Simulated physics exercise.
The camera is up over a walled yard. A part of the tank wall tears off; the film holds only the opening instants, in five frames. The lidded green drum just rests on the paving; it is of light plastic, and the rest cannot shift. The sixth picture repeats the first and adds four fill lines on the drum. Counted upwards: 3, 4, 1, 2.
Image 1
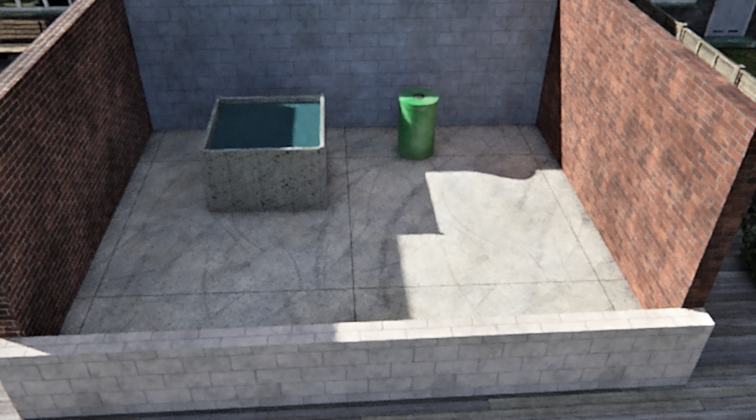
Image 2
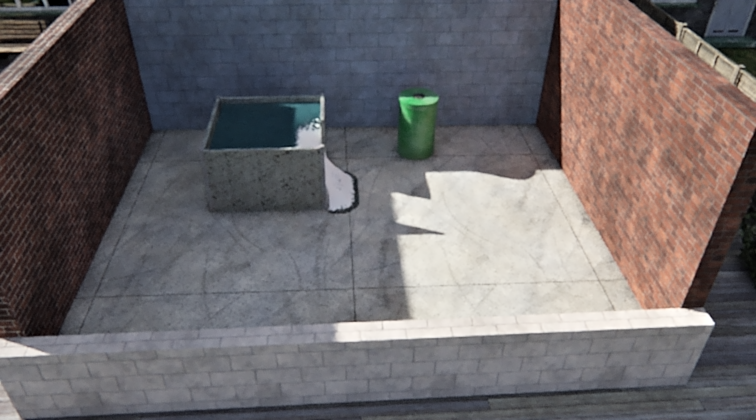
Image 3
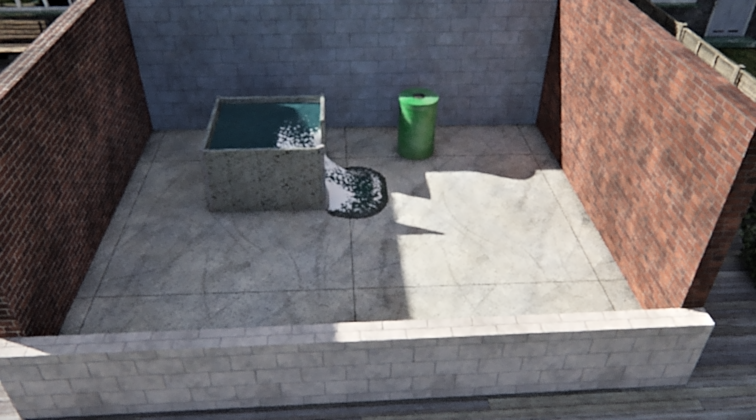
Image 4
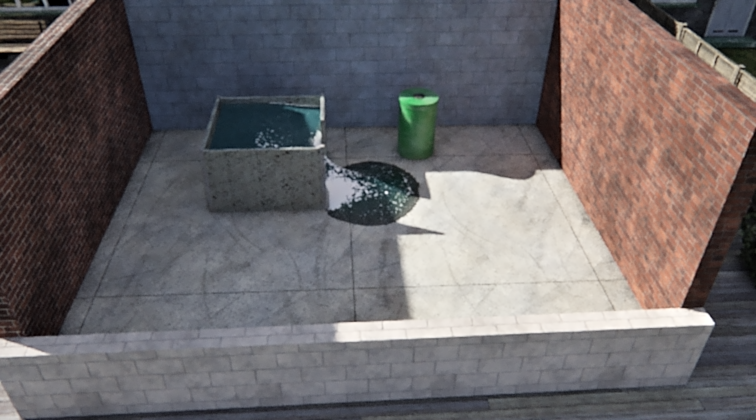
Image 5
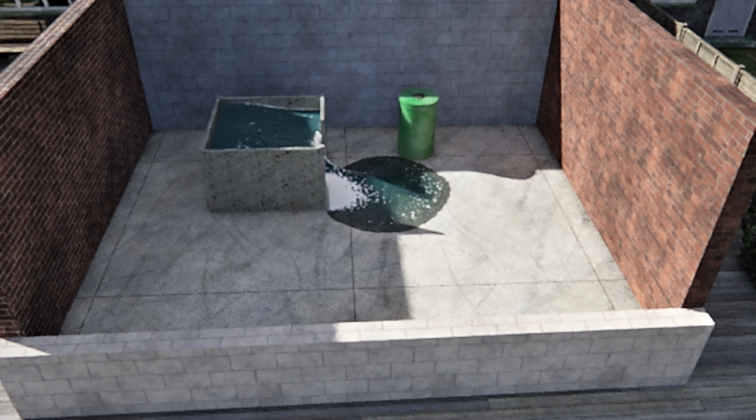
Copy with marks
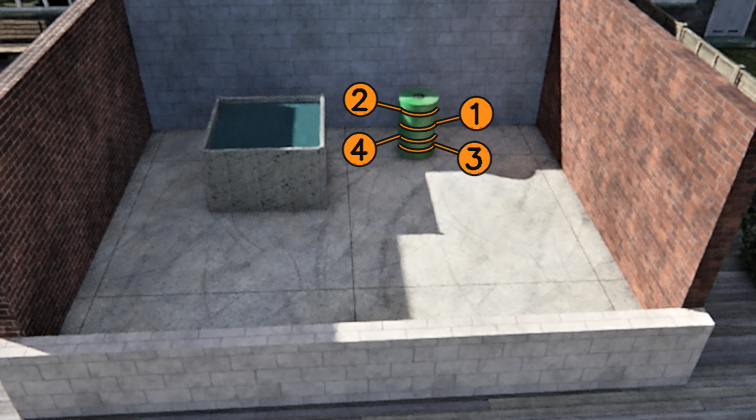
Water pouring from the right side of a raised stone tank and spreading across a walled yard's paving near a green drum.
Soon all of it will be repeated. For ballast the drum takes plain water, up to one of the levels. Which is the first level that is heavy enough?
Take 3.
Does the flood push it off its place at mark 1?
No.
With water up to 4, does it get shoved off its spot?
No.
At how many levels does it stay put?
All of them.
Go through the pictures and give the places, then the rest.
Lid of the green drum at (418, 96); tank full, its middle at (267, 126).
Water covers 1 % of the ground and is seen nearest the drum at (349, 177).
Water covers 3 % of the ground and is seen nearest the drum at (366, 170).
Water covers 5 % of the ground and is seen nearest the drum at (395, 169).
Lid of the green drum at (418, 96); water covers 8 % of the ground and is seen nearest the drum at (406, 162).
On the marked copy, 1 at (419, 129); 2 at (420, 115); 3 at (418, 151); 4 at (419, 141); from the bottom up 3, 4, 1, 2.
With 1, it does not move.
With 2, it does not move.
With 3, it does not move.
With 4, it does not move.
